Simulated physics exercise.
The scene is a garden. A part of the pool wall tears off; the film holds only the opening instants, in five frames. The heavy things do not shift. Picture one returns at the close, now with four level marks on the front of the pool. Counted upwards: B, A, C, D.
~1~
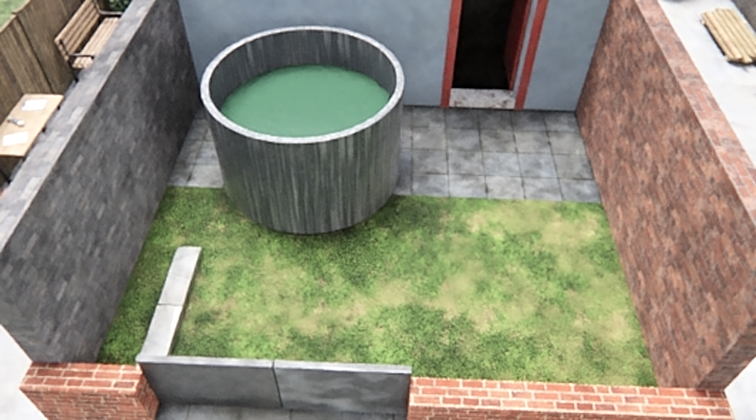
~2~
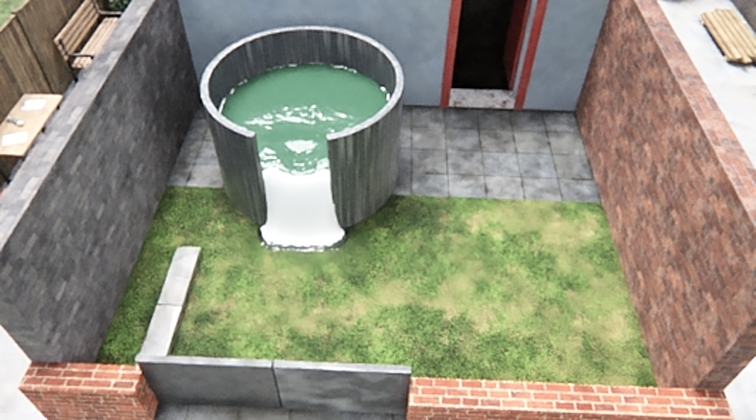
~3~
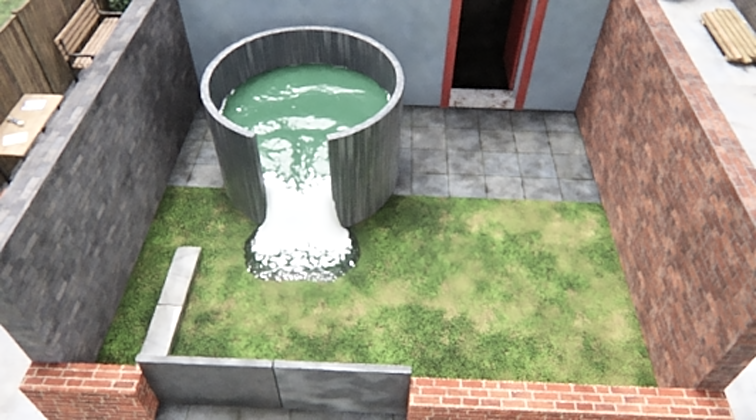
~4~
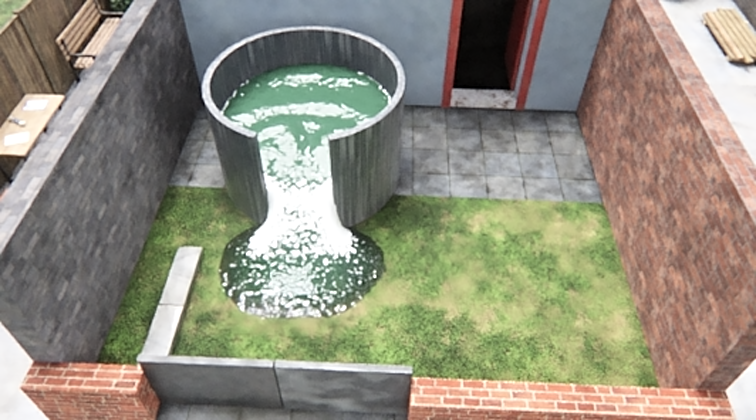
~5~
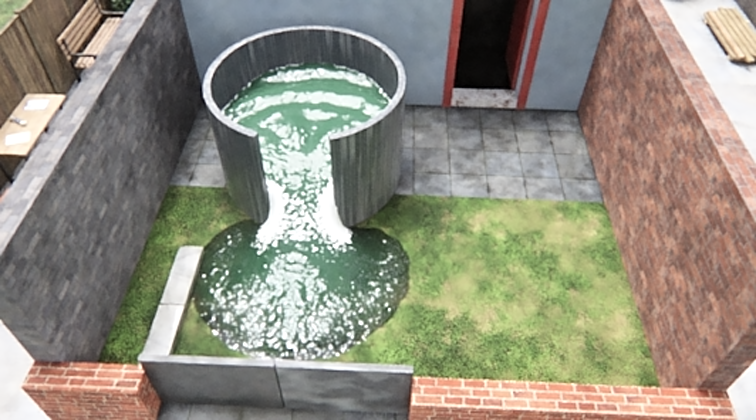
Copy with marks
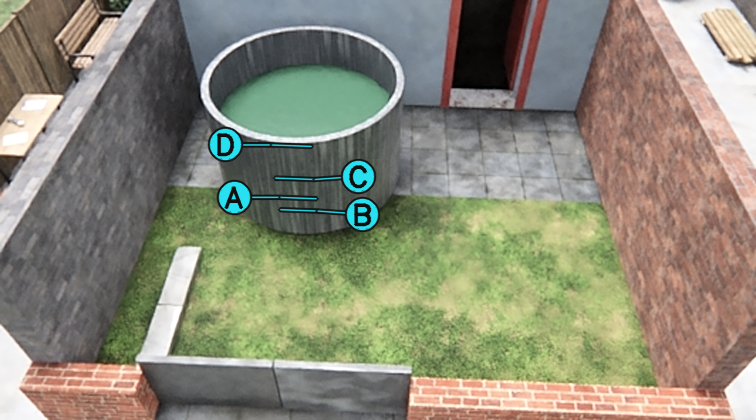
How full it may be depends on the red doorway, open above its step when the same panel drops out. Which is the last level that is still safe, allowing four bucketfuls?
I would pick line C.
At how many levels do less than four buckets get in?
Three of the four.
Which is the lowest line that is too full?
It is D.
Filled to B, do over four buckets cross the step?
No, that is safe.
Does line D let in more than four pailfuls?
Yes.
In cyan, A at (297, 198); B at (298, 210); C at (294, 178); D at (290, 145); from the bottom up B, A, C, D.
With A, nothing gets over.
With B, nothing gets over.
With C, a splash gets over, under a bucket.
With D, some 15 bucketfuls get in.
